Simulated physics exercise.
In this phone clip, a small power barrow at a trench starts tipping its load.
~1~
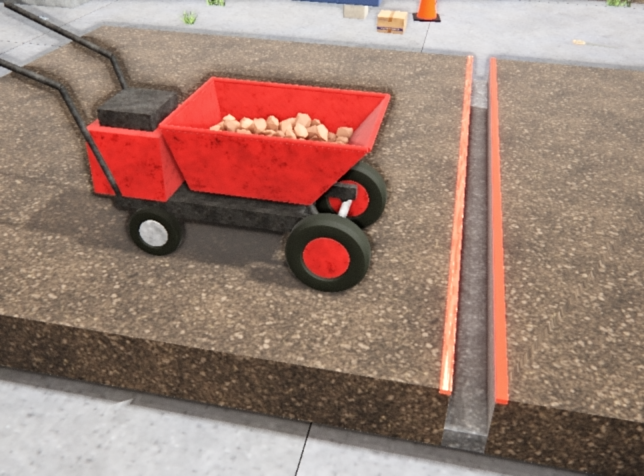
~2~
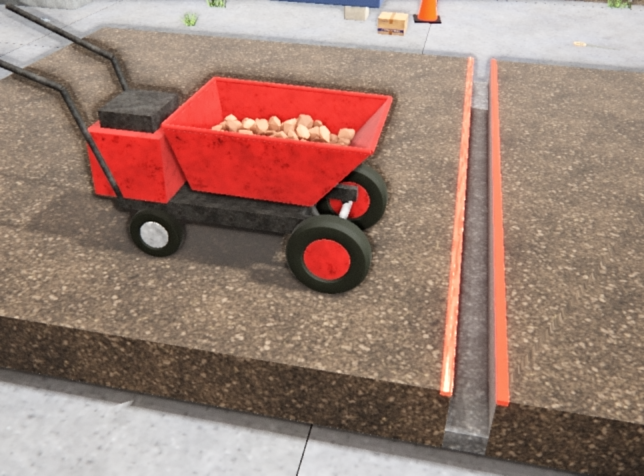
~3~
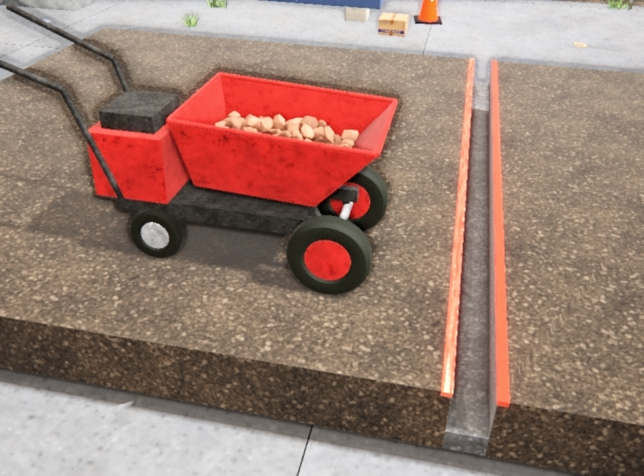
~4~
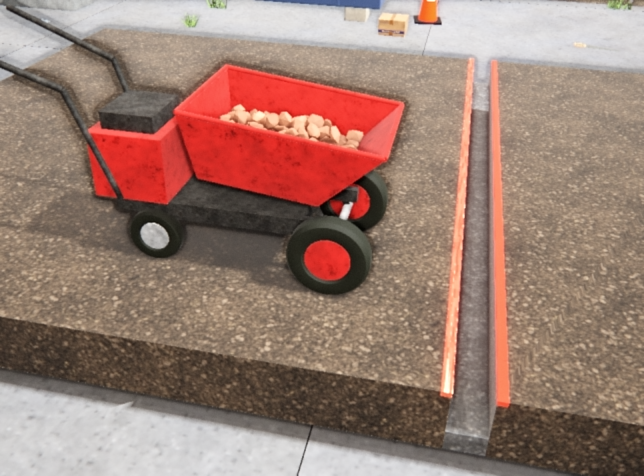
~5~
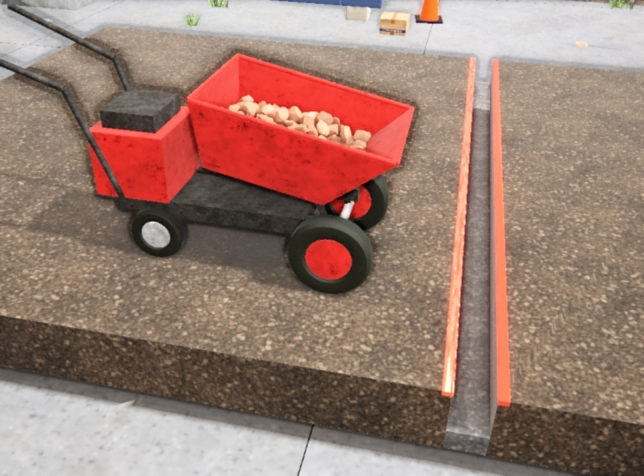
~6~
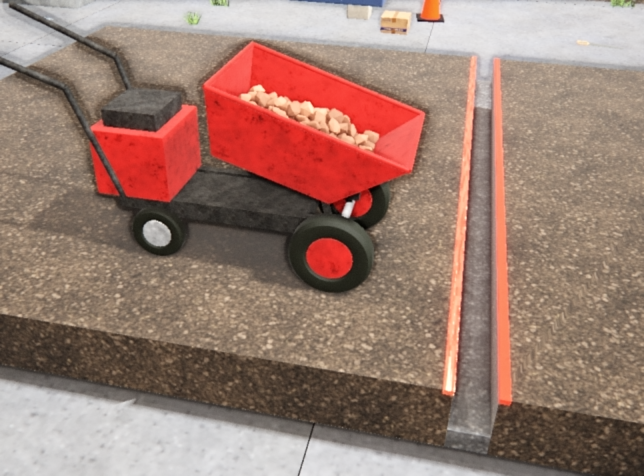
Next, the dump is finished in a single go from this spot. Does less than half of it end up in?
The trench is going to be left with upwards of half the load.
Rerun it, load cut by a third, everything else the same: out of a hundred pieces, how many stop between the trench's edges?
It would be around 90 per cent of the load.
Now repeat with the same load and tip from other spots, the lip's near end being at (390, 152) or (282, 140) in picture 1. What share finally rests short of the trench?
Around 0 and 60 per cent respectively.
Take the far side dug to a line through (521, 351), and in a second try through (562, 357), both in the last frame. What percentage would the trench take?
Result, try 1: 90 in a hundred; try 2: 100 in a hundred.
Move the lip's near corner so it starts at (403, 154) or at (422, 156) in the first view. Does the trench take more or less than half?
One after the other: The lesser share and the lesser share.
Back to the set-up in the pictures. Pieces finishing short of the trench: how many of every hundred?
Call it some 5 percent of the pieces.
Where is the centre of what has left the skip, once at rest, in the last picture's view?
Somewhere close to (482, 284) in the last picture.
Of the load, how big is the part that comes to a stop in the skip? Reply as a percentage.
About 5 in a hundred.
Soon after the last picture, skip tipped steeply; all in the skip.
A little later, skip tipped right over; most in the skip; about a quarter in or heaped over the trench; a stray few beyond it; a stray few falling.
Later still, skip tipped right over; a small part in the skip; a stray few short of the trench; about two thirds in or heaped over the trench; about a quarter beyond it.
At rest, skip tipped right over; a small part in the skip; a stray few short of the trench; about two thirds in or heaped over the trench; about a quarter beyond it.
